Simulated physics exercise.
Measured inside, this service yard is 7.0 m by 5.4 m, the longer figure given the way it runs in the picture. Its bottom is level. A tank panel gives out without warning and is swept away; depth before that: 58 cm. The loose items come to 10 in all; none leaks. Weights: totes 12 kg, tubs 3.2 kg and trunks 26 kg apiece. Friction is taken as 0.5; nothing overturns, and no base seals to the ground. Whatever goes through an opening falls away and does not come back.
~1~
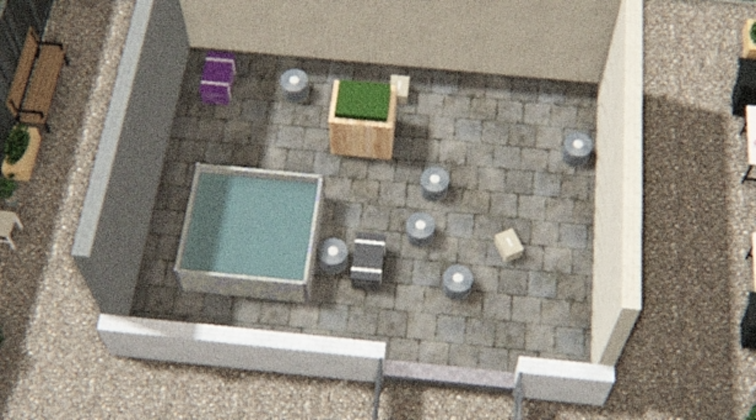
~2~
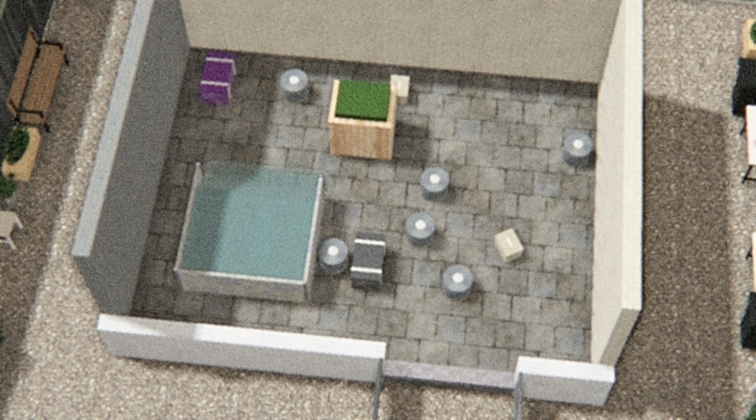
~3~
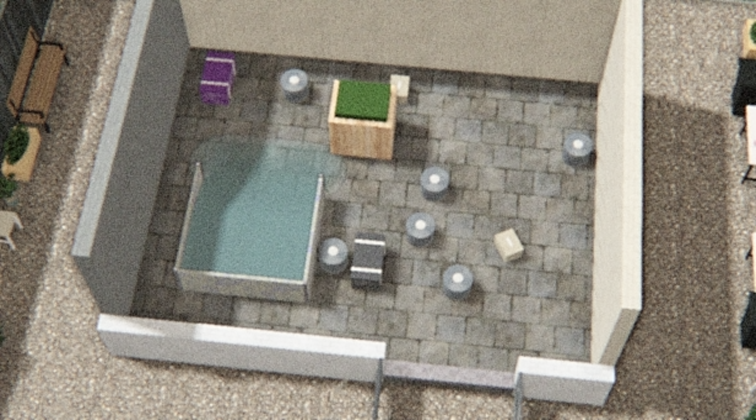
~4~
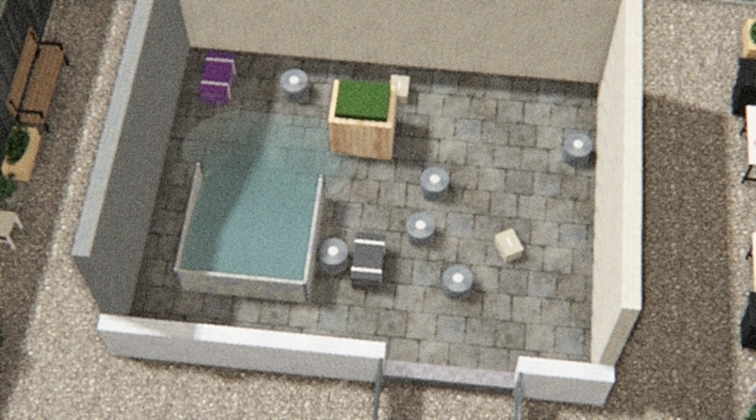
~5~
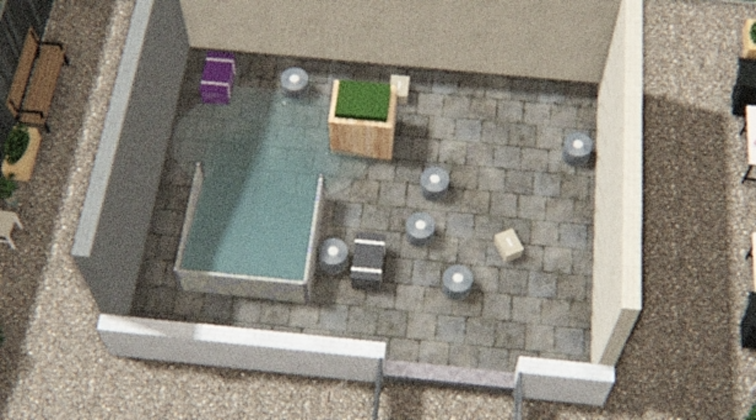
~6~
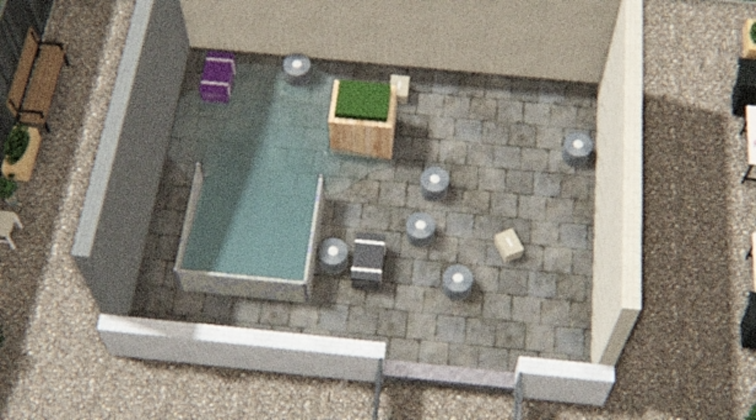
Water spills from the open far side of a pale-walled tank in a walled, stone-paved yard, seen from high above. The tank stands at left, with a purple object behind it, a wooden box topped with green at upper centre, and grey round tubs scattered about. The blue-green sheet spreads toward the back wall and around the purple object, then nudges the rearmost tub slightly backward, while the camera stays still.
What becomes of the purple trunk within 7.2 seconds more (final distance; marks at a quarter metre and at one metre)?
My guess: The purple trunk ends up over a metre off.
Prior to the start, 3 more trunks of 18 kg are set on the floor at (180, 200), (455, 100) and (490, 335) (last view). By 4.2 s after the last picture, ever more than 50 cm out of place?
In the order listed: Across the line; across the line; behind the line.
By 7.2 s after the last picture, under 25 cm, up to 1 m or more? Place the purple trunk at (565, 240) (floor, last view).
Short answer: It goes only partway.
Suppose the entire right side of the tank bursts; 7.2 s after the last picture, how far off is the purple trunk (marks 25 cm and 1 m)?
Result: Purple trunk essentially stationary.
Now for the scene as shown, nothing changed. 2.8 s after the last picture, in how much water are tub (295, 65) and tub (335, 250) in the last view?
About 18 and 0 cm.
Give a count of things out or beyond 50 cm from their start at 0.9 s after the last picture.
Count: 0.
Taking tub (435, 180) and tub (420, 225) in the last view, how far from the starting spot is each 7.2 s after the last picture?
First 300 cm, then 120 cm.
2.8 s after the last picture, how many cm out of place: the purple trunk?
Close to 80 cm.
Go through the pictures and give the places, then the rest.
The purple trunk at (217, 72) rests on the ground; water covers 3.5 m2; 0 of 10 have shifted, in the first picture.
The purple trunk at (217, 72), on the bottom; 4.5 m2 under water; 0 of 10 have shifted, in the second picture.
The purple trunk at (217, 72), on the bottom; water covers 5.8 m2; 0 of 10 have shifted, in the third picture.
The purple trunk at (217, 72), on the bottom; 7.1 m2 under water; 0 of 10 have shifted, in the fourth picture.
The purple trunk at (217, 72) rests on the ground; 8.4 m2 under water; 0 of 10 have shifted, in the fifth picture.
The purple trunk at (217, 71), on the bottom; water covers 9.6 m2; 1 of 10 have shifted, in the sixth picture.
Then, 0.9 s after the last picture the purple trunk is near (210, 50), 0.4 m from its start, afloat; 0 of 10 are out; 2 afloat.
Then, 2.8 s after the last picture the purple trunk is near (218, 110), 0.9 m from its start, afloat; 0 of 10 are out; 3 afloat.
Then, 4.8 s after the last picture the purple trunk is near (218, 163), 1.8 m from its start, afloat; 0 of 10 are out; 5 afloat.
Then, 7.2 s after the last picture the purple trunk is near (225, 169), 1.9 m from its start, afloat; 0 of 10 are out; 6 afloat.
